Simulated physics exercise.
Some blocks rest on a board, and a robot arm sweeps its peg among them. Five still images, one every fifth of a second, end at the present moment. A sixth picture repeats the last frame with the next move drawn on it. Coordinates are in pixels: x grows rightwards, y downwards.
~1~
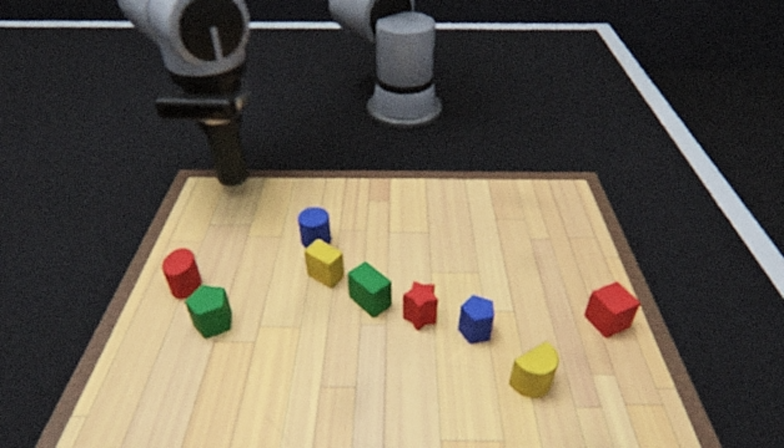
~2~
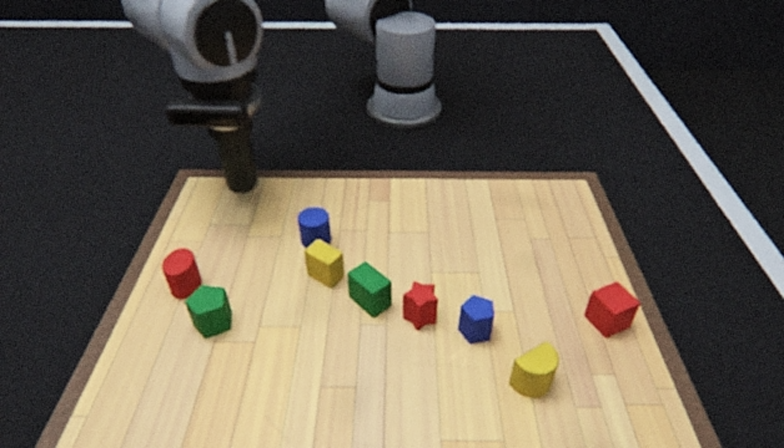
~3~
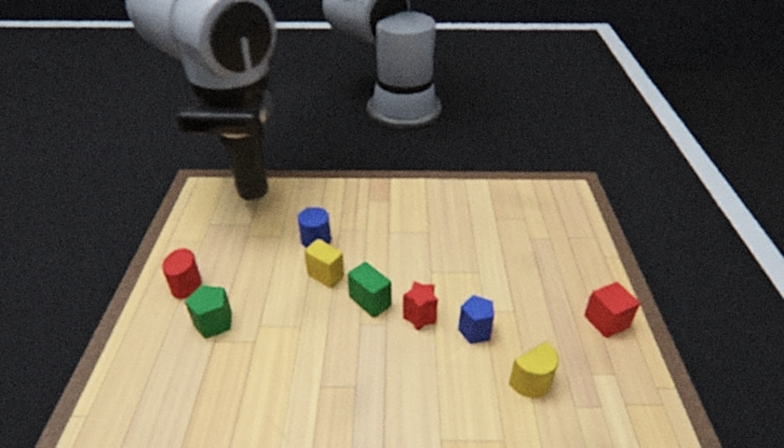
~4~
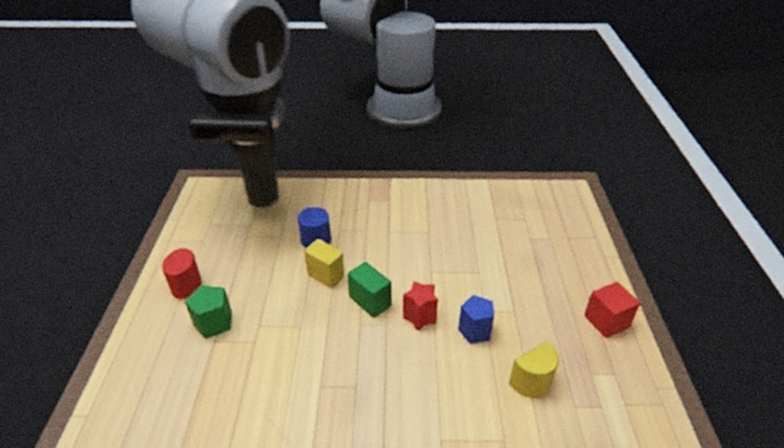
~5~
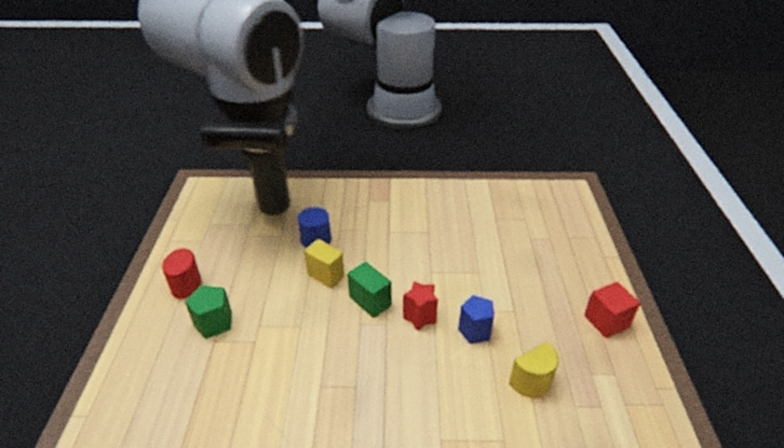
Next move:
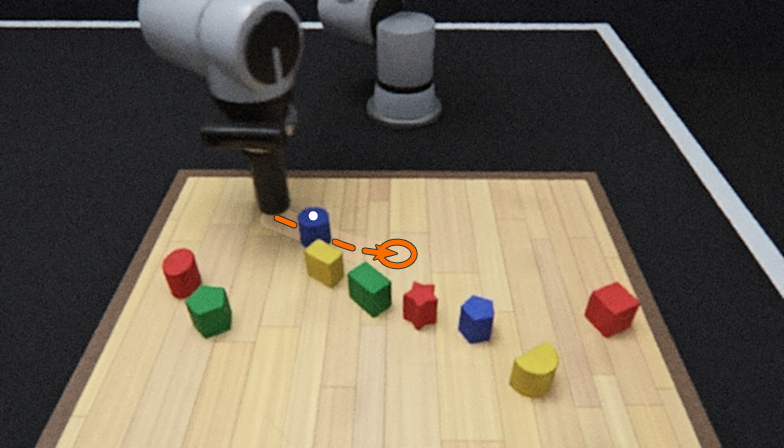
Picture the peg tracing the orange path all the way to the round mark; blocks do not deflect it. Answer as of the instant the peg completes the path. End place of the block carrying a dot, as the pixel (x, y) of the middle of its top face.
At (369, 252).
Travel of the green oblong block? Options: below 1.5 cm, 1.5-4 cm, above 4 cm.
It ends under 1.5 cm away.
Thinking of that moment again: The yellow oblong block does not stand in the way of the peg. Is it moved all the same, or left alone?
The yellow oblong block does not move.
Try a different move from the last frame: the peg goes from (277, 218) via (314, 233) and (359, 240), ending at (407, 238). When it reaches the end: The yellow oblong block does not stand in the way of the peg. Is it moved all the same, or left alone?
It is still where it was.
The drawn path runs from (277, 218) by way of (313, 233) and (351, 248) to (397, 254); the dot is on the blue circular block.
The first path, step by step. One third of the way, peg (311, 221); blue circular block (329, 225).
Two thirds of the way, peg (351, 236); blue circular block (358, 246).
At the end, peg (397, 242); blue circular block (369, 252); yellow oblong block not moved; green oblong block (369, 279).
